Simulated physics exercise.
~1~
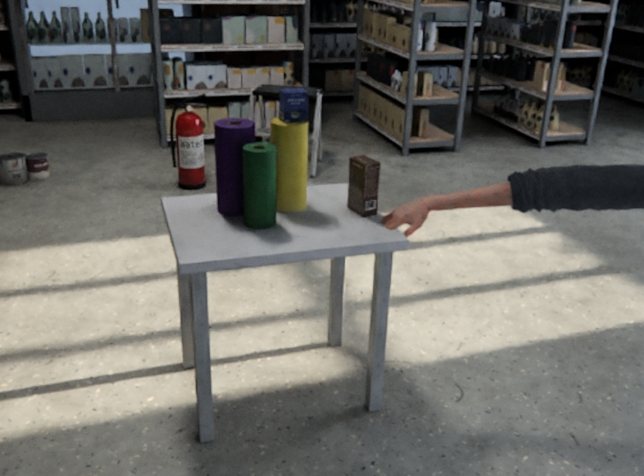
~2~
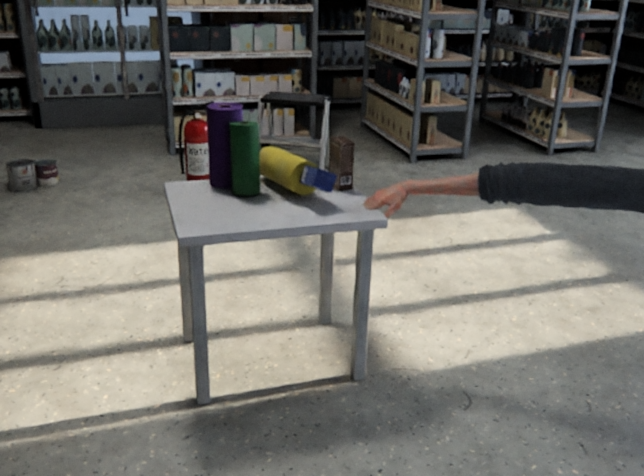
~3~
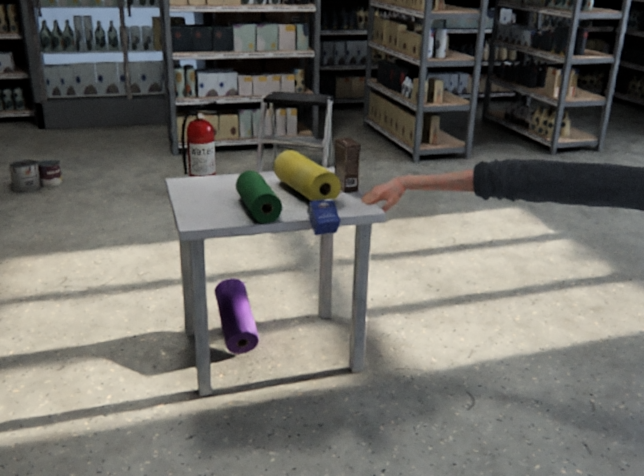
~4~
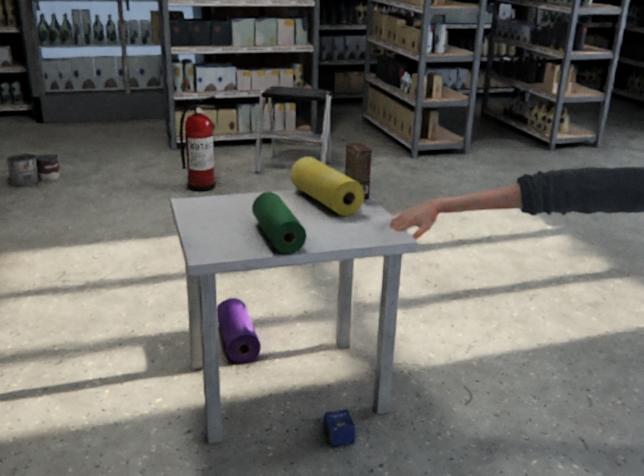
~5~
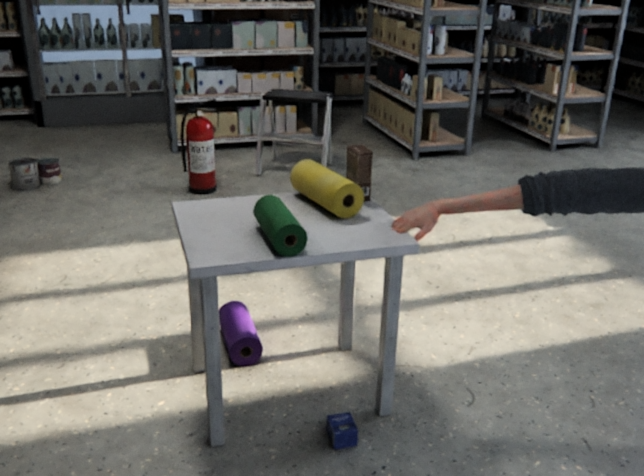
Hand jolting a small table, toppling yellow and green rolls on top while a purple roll and blue carton fall off.
